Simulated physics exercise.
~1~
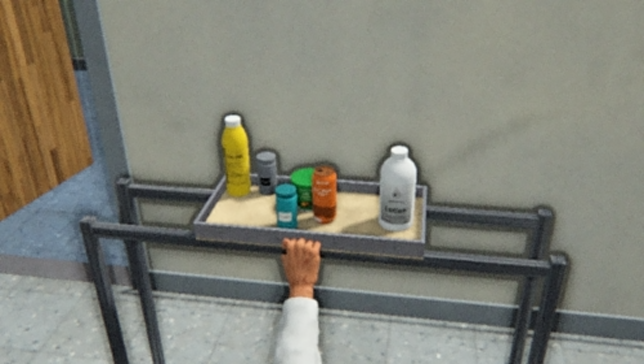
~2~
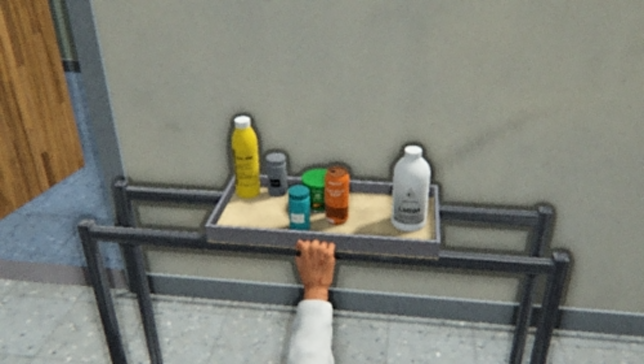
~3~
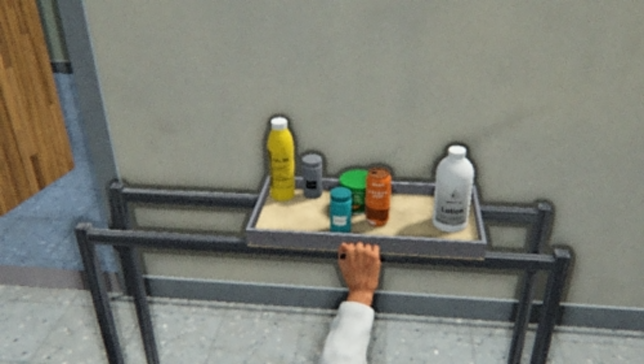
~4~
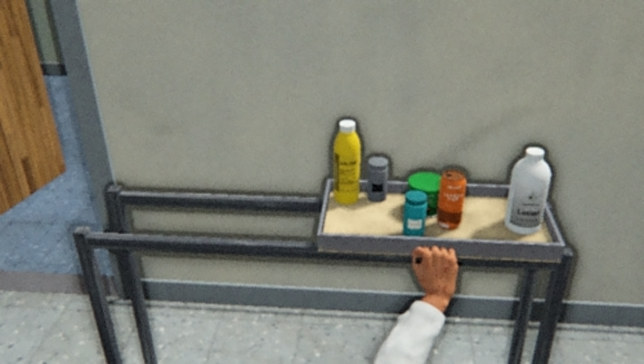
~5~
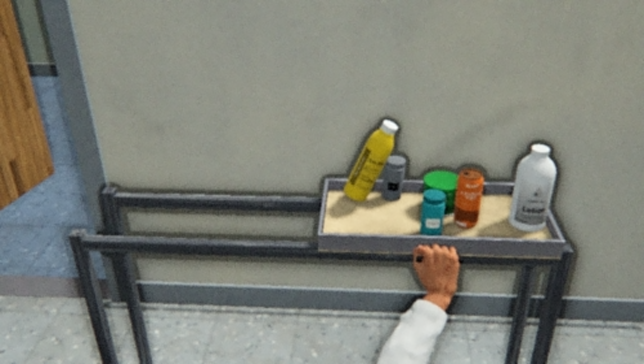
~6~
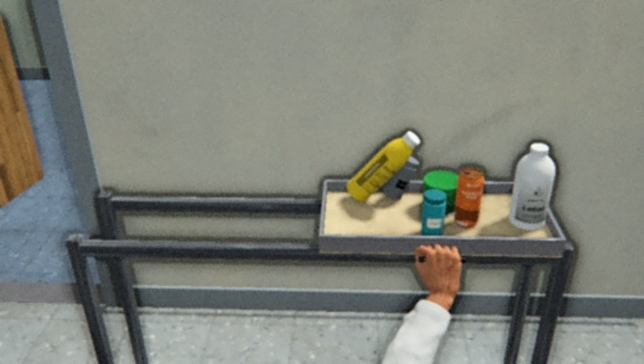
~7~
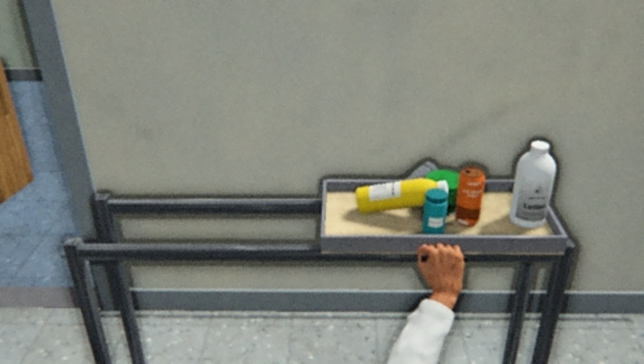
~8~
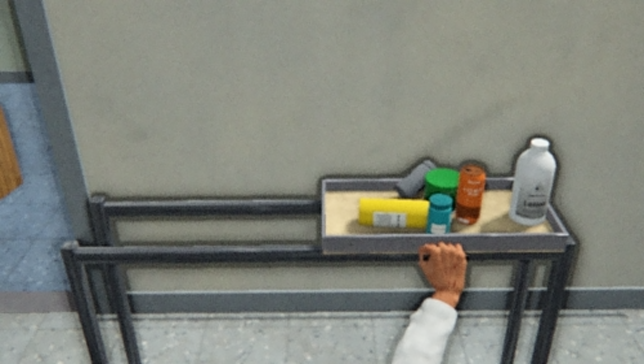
A shallow tray holding six closed containers slides right along a dark metal rail frame, with a hand in a white sleeve at its front edge. The bottles, shakers, can and tub stay upright as it travels, until the tray stops at the right end. The yellow bottle then tips to the right, leaning into the grey shaker, which tilts as well. Both go over, the yellow bottle rolling toward the front. They end lying on their sides in the tray, while the white bottle, orange can, green tub and turquoise shaker remain standing.
